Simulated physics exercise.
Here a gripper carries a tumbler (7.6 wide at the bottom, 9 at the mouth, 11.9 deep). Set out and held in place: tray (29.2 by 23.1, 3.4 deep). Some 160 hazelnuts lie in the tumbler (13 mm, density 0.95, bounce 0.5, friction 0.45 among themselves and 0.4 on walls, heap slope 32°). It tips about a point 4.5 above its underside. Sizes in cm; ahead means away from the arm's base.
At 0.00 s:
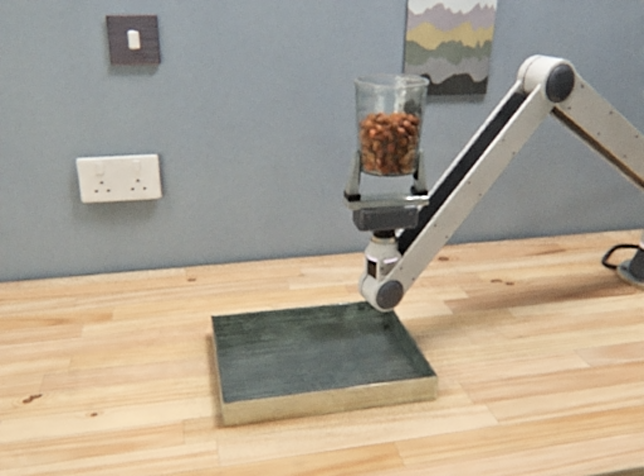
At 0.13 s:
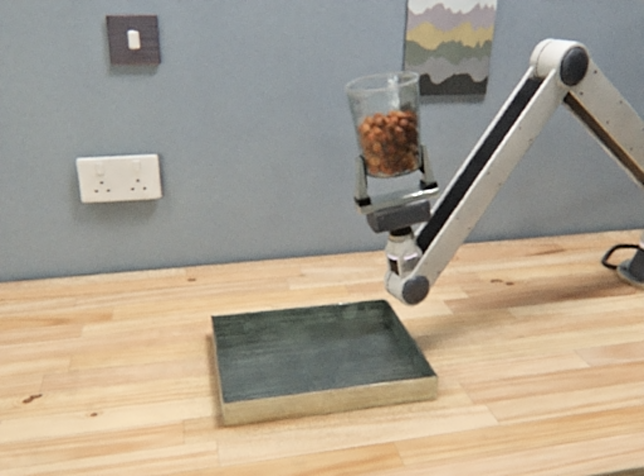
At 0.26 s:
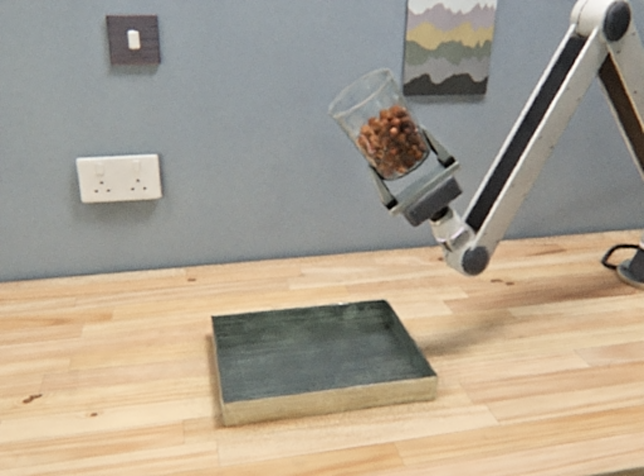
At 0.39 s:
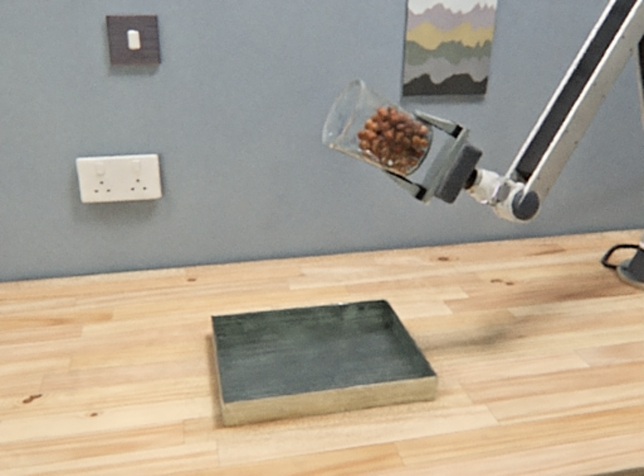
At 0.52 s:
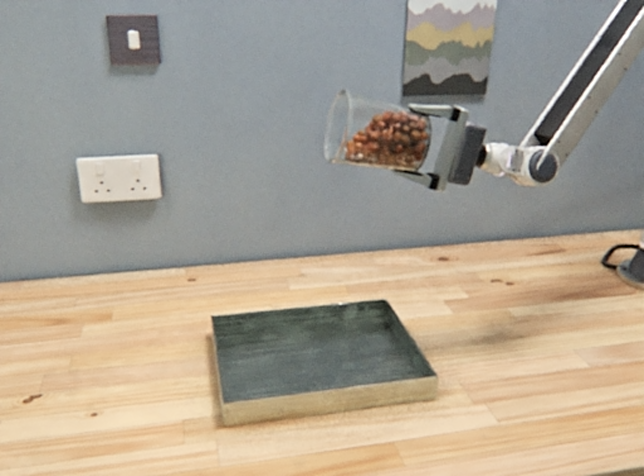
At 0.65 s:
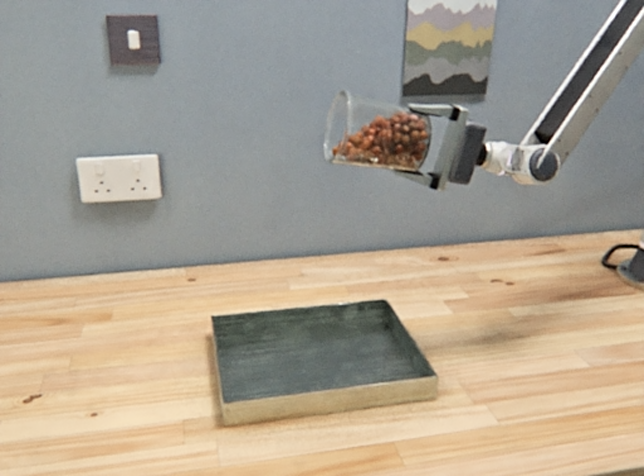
Robot arm lifting a clear tumbler of brown nuts above an empty tray and tilting it left until nearly horizontal, nuts sliding towards its mouth.
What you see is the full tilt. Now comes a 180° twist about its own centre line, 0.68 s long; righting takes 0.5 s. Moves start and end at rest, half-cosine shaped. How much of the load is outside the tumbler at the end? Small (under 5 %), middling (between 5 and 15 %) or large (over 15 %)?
Share outside the tumbler: Middling (between 5 and 15 %).
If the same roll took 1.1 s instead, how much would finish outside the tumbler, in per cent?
In that case some 10 per cent.
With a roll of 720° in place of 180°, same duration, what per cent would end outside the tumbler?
In that case some 5 per cent.
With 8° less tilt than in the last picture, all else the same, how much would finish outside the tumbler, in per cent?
Then about 0 per cent.
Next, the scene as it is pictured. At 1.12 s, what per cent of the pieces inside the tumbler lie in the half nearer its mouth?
Some 35 per cent.
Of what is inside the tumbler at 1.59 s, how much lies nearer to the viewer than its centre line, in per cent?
About 60 per cent.
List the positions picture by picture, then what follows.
In the first picture, tumbler middle at (389, 126), upright; upper third of the load around (391, 125), from x 365 to 415, top at y 115; 163 in the tumbler.
In the second picture, tumbler middle at (387, 127), tipped 10°; upper third of the load around (391, 124), from x 360 to 415, top at y 115.
In the third picture, tumbler middle at (383, 129), tipped 35°; upper third of the load around (392, 125), from x 360 to 420, top at y 110.
In the fourth picture, tumbler middle at (380, 132), tipped 62°; upper third of the load around (392, 125), from x 360 to 425, top at y 110.
In the fifth picture, tumbler middle at (379, 135), tipped 76°; upper third of the load around (397, 127), from x 345 to 425, top at y 115.
In the sixth picture, tumbler middle at (379, 135), tipped 77°; upper third of the load around (400, 129), from x 335 to 425, top at y 115; 163 in the tumbler.
After 1.12 s, tipped 77°, highest piece 38 above the table; 161 in the tumbler, 2 in flight or on a rim.
After 1.59 s, tipped 35°, highest piece 39 above the table; 151 in the tumbler, 9 in the tray, 3 in flight or on a rim.
After 2.03 s, upright, highest piece 39 above the table; 151 in the tumbler, 11 in the tray, 1 on the table or floor.
After 2.73 s, upright, highest piece 39 above the table; 151 in the tumbler, 11 in the tray, 1 on the table or floor.
At rest, 151 in the tumbler, 11 in the tray, 1 on the table or floor. That is 7 % outside the tumbler.
